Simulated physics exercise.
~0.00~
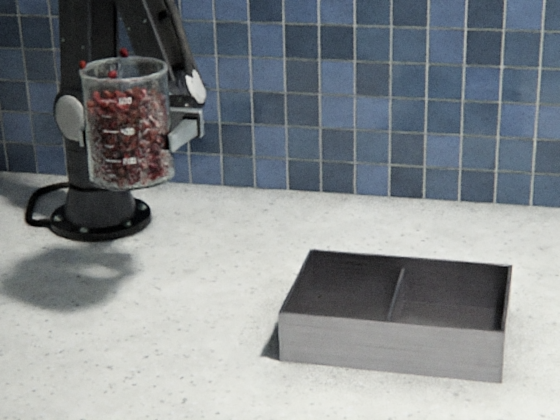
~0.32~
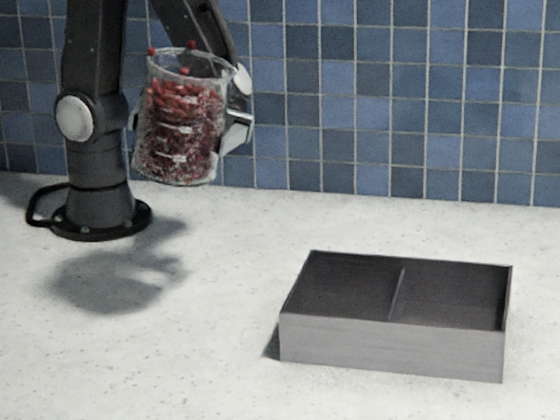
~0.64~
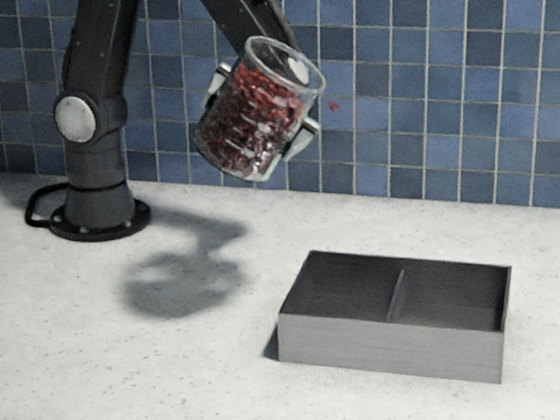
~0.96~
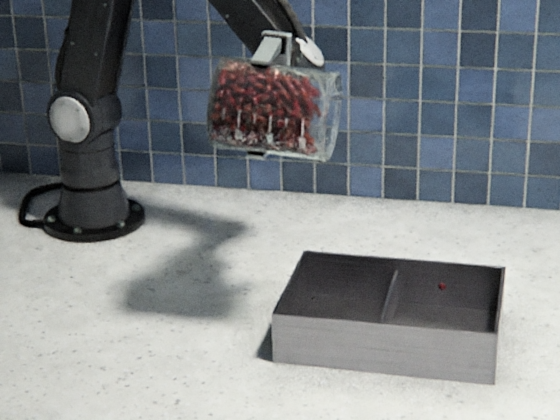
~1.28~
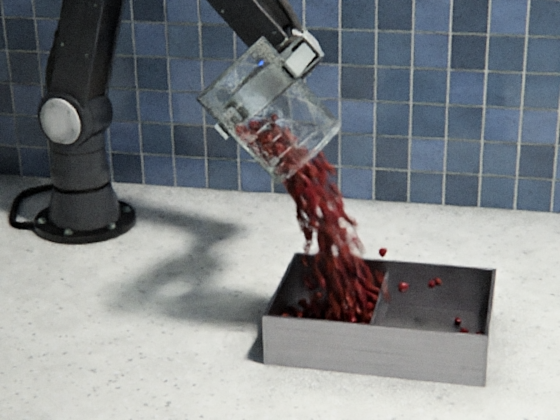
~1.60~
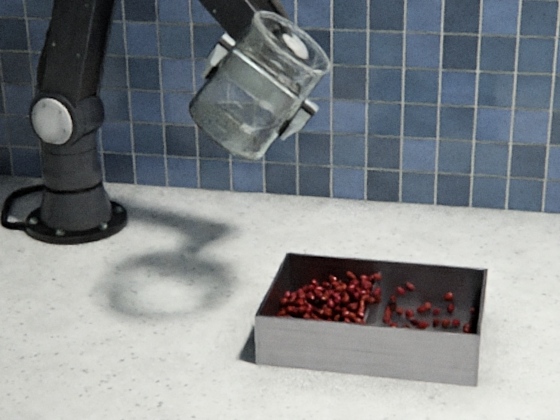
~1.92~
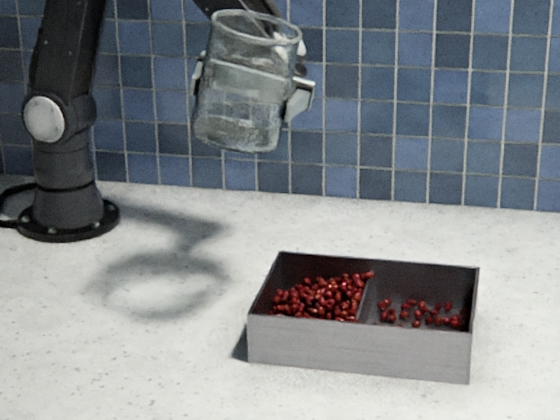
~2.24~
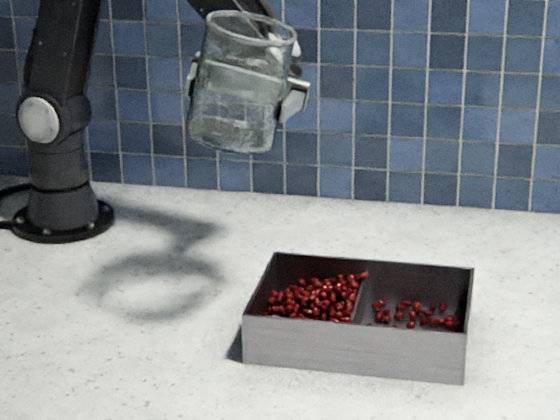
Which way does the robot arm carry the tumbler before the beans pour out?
The robot arm carries the tumbler to the right, as the viewer sees it, towards the box.
